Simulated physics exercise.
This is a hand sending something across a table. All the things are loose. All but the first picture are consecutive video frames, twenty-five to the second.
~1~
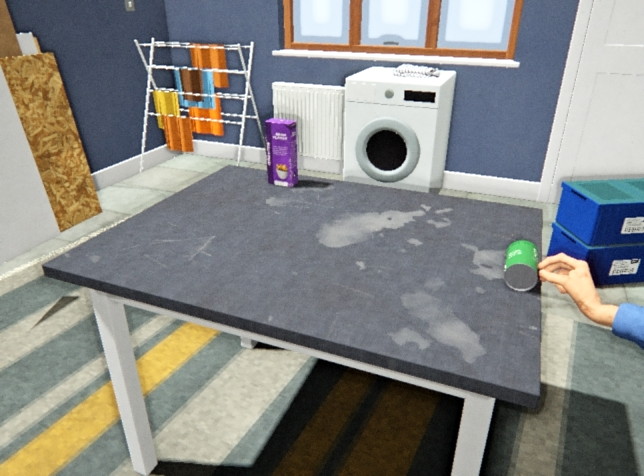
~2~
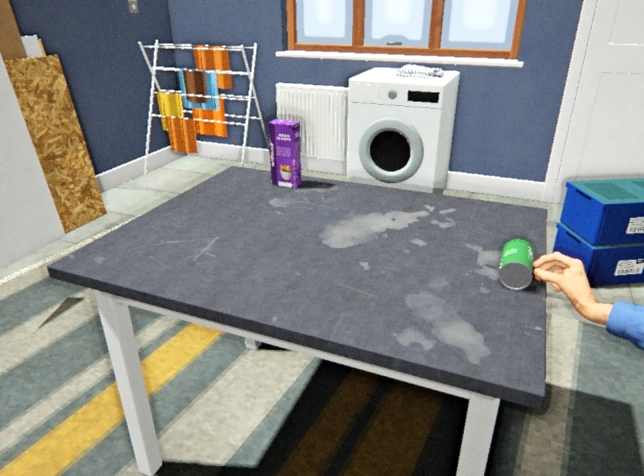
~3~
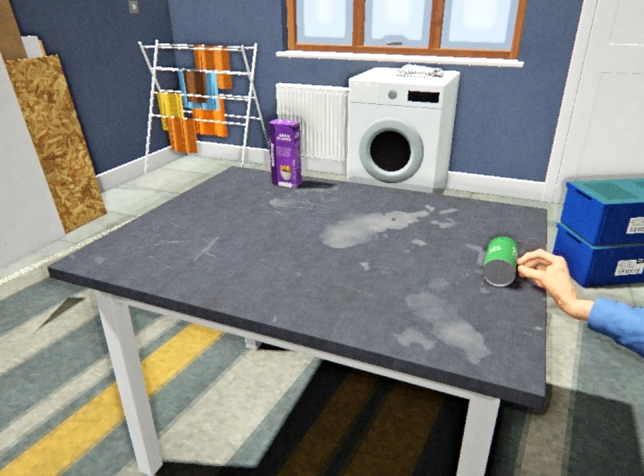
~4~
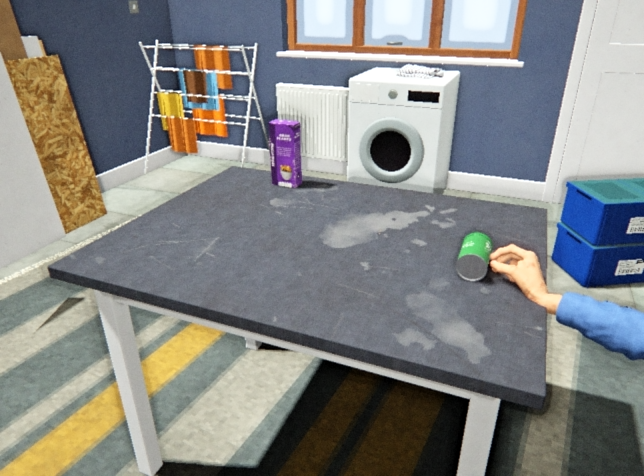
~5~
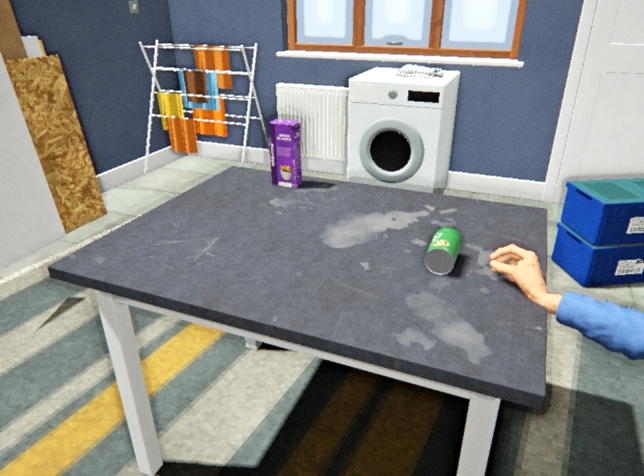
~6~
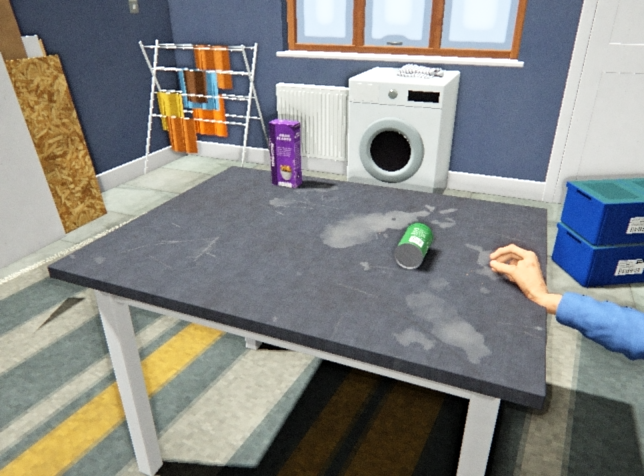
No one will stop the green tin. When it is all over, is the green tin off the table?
The green tin drops to the floor.
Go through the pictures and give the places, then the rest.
Under the hand; green tin (522, 266), in the first frame.
Under the hand; green tin (517, 264), in the second frame.
Under the hand; green tin (501, 261), in the third frame.
Green tin (474, 257), in the fourth frame.
Green tin (444, 251) rolled about its own width, in the fifth frame.
Green tin (414, 246) rolled well along, in the sixth frame.
Then, 0.20 s after the last picture, green tin rolled well along near (285, 223).
Then, 0.60 s after the last picture, green tin now off the table.
Then, 0.90 s after the last picture, things are still on the move.
By the end, off the table, green tin.
